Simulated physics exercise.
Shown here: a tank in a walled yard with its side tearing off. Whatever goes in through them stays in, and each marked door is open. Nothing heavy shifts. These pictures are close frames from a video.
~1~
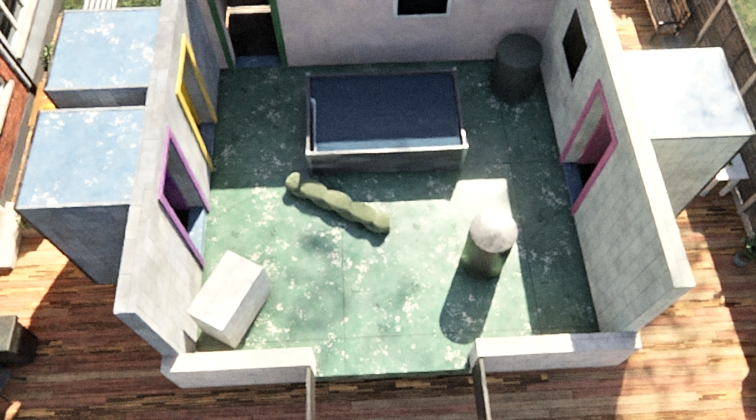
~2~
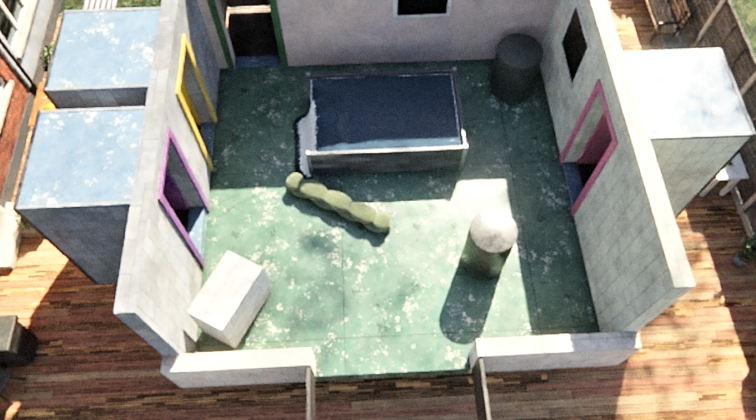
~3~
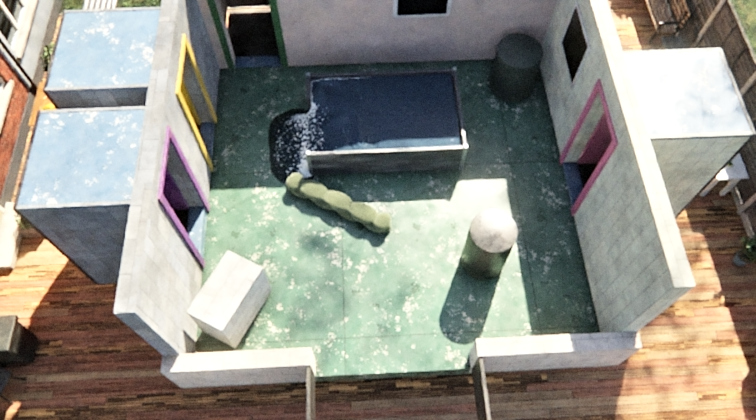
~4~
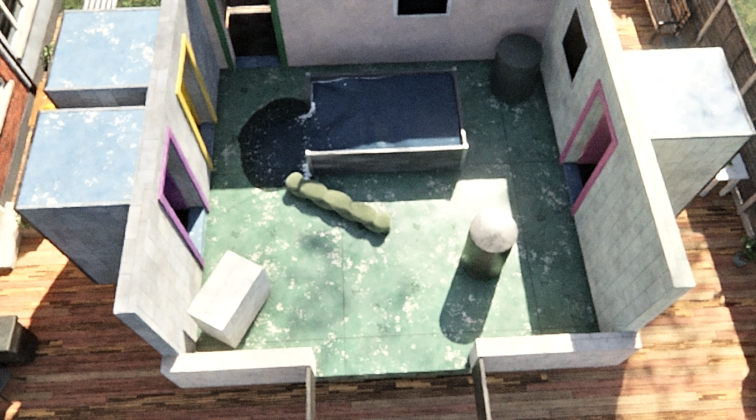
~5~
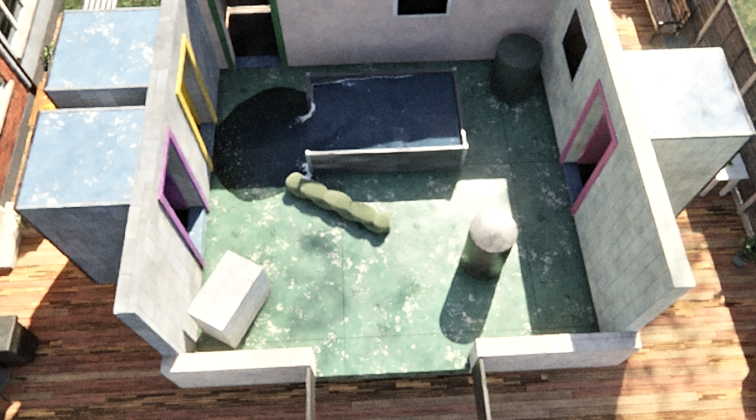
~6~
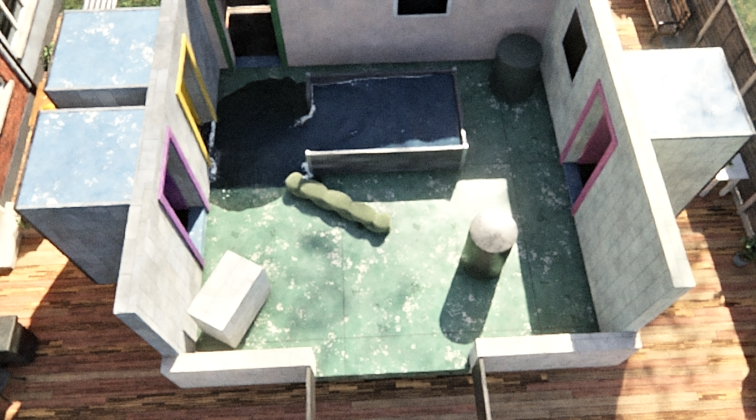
A tank of dark water sat in a walled yard until its left side tore open, and the water poured out, spreading left across the green floor to the wall by the yellow-framed opening.
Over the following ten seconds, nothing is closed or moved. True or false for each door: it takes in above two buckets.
The green door, true; the pink door, false; the purple door, false; the yellow door, true.
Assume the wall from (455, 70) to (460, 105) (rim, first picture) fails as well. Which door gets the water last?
The purple-painted one.
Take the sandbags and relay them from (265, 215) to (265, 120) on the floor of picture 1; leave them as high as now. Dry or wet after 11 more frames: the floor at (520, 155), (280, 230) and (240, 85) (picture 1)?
Results in turn: Unreached, then reached, then reached.
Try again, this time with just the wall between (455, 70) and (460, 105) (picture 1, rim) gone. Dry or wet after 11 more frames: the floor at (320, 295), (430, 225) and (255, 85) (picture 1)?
Going in your order, I'd say still bare, then still bare, then still bare.
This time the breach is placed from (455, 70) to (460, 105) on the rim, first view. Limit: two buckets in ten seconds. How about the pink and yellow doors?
Pink exceeds the limit, yellow falls short.
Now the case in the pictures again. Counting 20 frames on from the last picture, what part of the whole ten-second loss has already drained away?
I'd put it at 55 per cent.
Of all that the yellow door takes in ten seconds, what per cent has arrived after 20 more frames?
My figure is 70 in a hundred.
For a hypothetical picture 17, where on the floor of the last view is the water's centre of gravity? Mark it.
That comes out near (329, 144).
A moment on, water covers 15 % of the floor; the green door wet at the sill, nothing in, the pink door not reached, the purple door wet at the sill, nothing in, the yellow door far over two buckets in.
Next, water covers 20 % of the floor; the green door under two buckets in, the pink door not reached, the purple door wet at the sill, nothing in, the yellow door far over two buckets in.
Then, water covers 40 % of the floor; the green door over two buckets in, the pink door not reached, the purple door wet at the sill, nothing in, the yellow door far over two buckets in.
Later, water covers 70 % of the floor; the green door far over two buckets in, the pink door not reached, the purple door wet at the sill, nothing in, the yellow door far over two buckets in.
In the end, water covers 90 % of the floor; the green door far over two buckets in, the pink door wet at the sill, nothing in, the purple door wet at the sill, nothing in, the yellow door far over two buckets in.
